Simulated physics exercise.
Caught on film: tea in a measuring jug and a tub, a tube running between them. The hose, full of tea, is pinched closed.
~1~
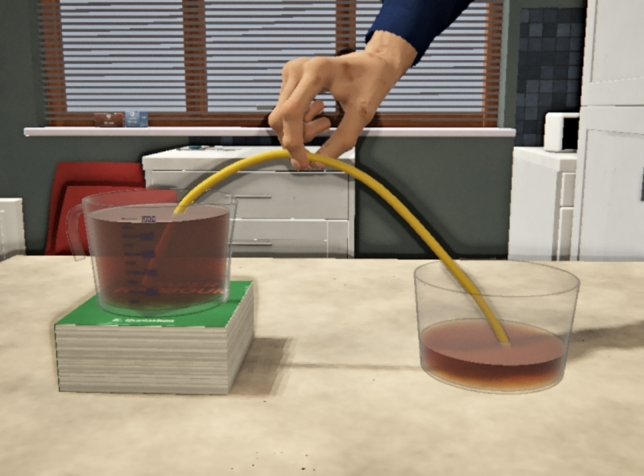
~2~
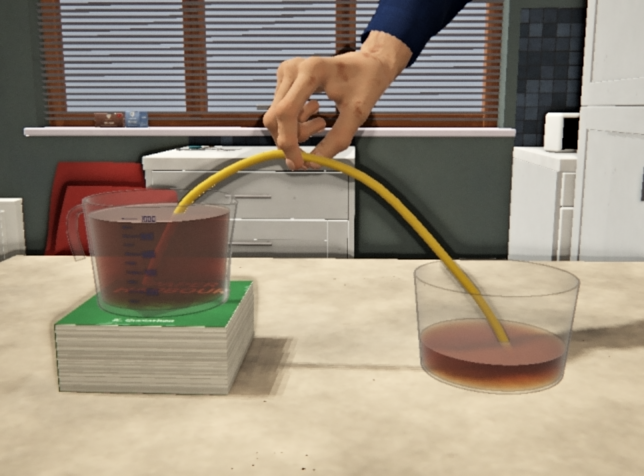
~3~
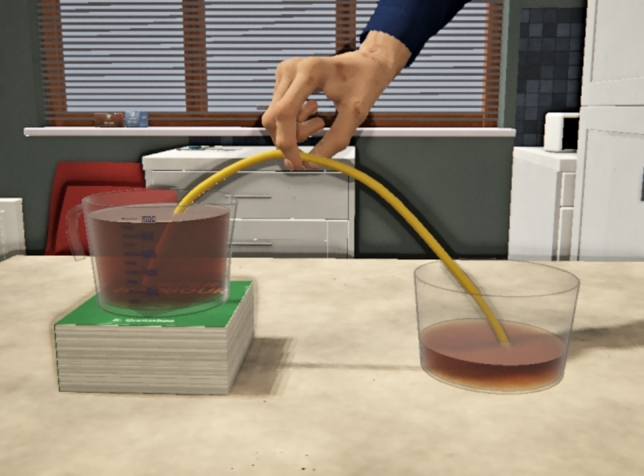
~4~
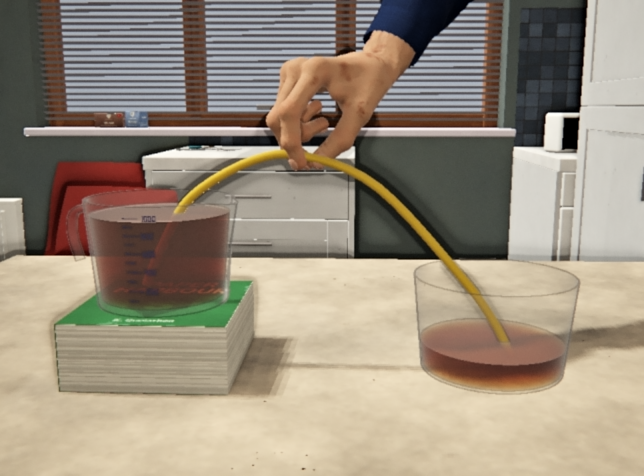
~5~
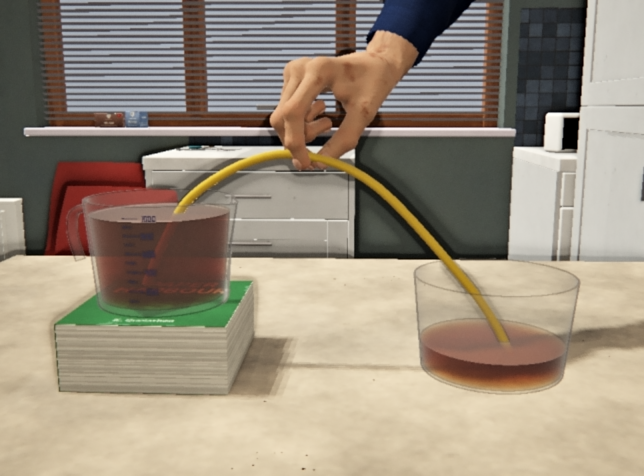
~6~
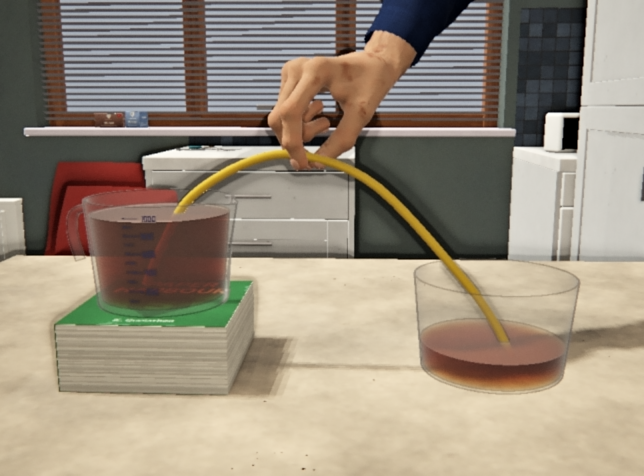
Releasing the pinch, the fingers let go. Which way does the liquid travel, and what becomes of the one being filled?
Flow: To the right; taker: Holds it all.
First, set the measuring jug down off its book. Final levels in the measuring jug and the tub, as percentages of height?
Levels, in order: About 50 / 55 %.
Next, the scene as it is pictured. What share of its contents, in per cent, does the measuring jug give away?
Around 85 %.
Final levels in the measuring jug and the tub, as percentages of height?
First 15 %, second 85 %.
Next, the measuring jug is about two thirds full; the tub is about half full.
After that, the measuring jug is about a third full; the tub is about three quarters full.
Finally, the measuring jug is nearly empty; the tub is nearly full.
